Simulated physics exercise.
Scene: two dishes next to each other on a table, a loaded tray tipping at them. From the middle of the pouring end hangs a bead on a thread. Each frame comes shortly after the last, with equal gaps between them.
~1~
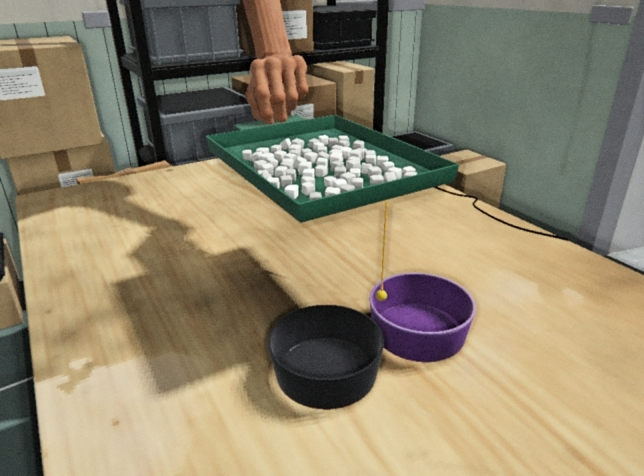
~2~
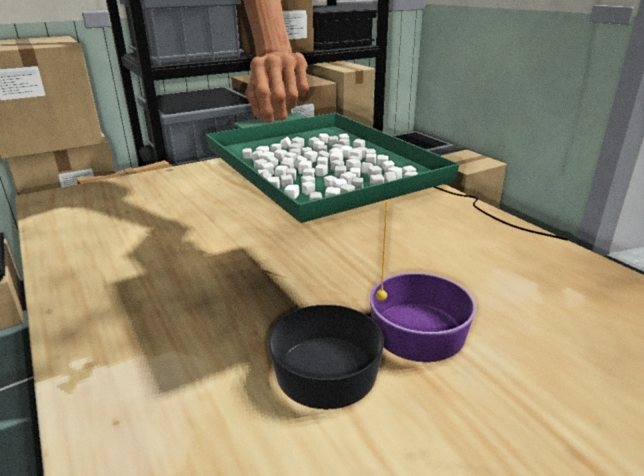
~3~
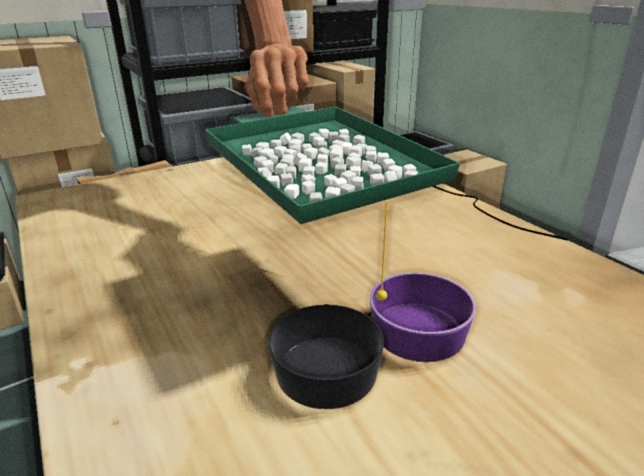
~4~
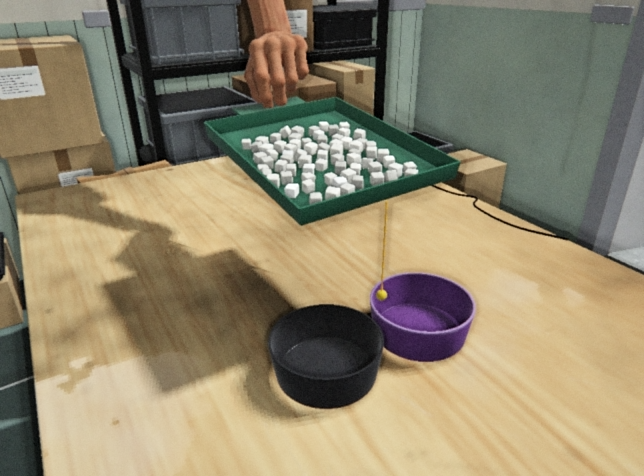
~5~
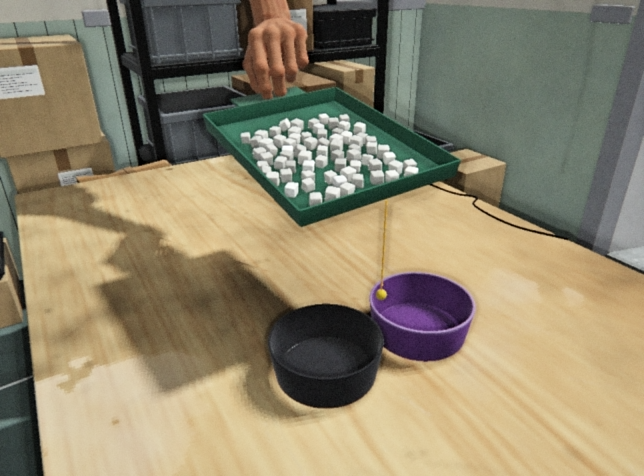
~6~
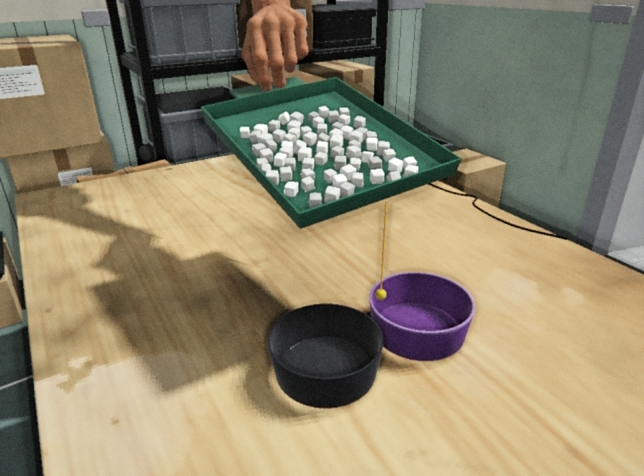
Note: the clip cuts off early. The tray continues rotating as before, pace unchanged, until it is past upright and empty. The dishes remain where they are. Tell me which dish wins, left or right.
The dish that wins is the left one.
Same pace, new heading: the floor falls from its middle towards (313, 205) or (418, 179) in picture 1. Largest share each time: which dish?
The leftmost dish, then the rightmost dish.
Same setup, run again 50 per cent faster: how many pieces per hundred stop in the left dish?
Estimate: Some 50 %.
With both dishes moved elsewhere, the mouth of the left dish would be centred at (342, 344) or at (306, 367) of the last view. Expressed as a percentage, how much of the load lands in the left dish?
Close to 50 in a hundred, then close to 60 in a hundred.
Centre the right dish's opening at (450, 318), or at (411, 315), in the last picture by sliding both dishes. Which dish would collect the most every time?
The dish to the left; the dish to the left.
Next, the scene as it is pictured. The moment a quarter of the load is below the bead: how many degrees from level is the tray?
110°.
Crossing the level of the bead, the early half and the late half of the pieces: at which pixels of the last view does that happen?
I'd place the first part at (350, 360) and the rest at (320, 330).
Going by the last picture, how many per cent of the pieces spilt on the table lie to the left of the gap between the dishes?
I'd put it at close to 40 per cent.
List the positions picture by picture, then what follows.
The first picture shows corners of the pouring end at (300, 203) and (456, 164), level; middle of the load at (322, 164), sugar cubes; left dish at (357, 388); right dish at (456, 342); bead on its thread at (381, 296).
The second picture shows corners of the pouring end at (300, 203) and (457, 164), level; middle of the load at (322, 163).
The third picture shows corners of the pouring end at (300, 205) and (457, 163), tipped barely, lowest at the left corner; middle of the load at (322, 161).
The fourth picture shows corners of the pouring end at (301, 207) and (458, 161), tipped a little, lowest at the left corner; middle of the load at (323, 157).
The fifth picture shows corners of the pouring end at (300, 209) and (458, 159), tipped a little, lowest at the left corner; middle of the load at (322, 152).
The sixth picture shows corners of the pouring end at (300, 211) and (458, 158), tipped a little, lowest at the left corner; middle of the load at (322, 148); left dish at (357, 387); right dish at (456, 341).
Soon after the last picture, tray tipped steeply; all on the tray.
A little later, tray tipped right over; nearly all on the tray; a stray few outside both.
Later still, tray tipped past a quarter turn; about half in the left dish; about half outside both.
At rest, tray tipped past a quarter turn; about half in the left dish; none in the right dish; about half outside both.
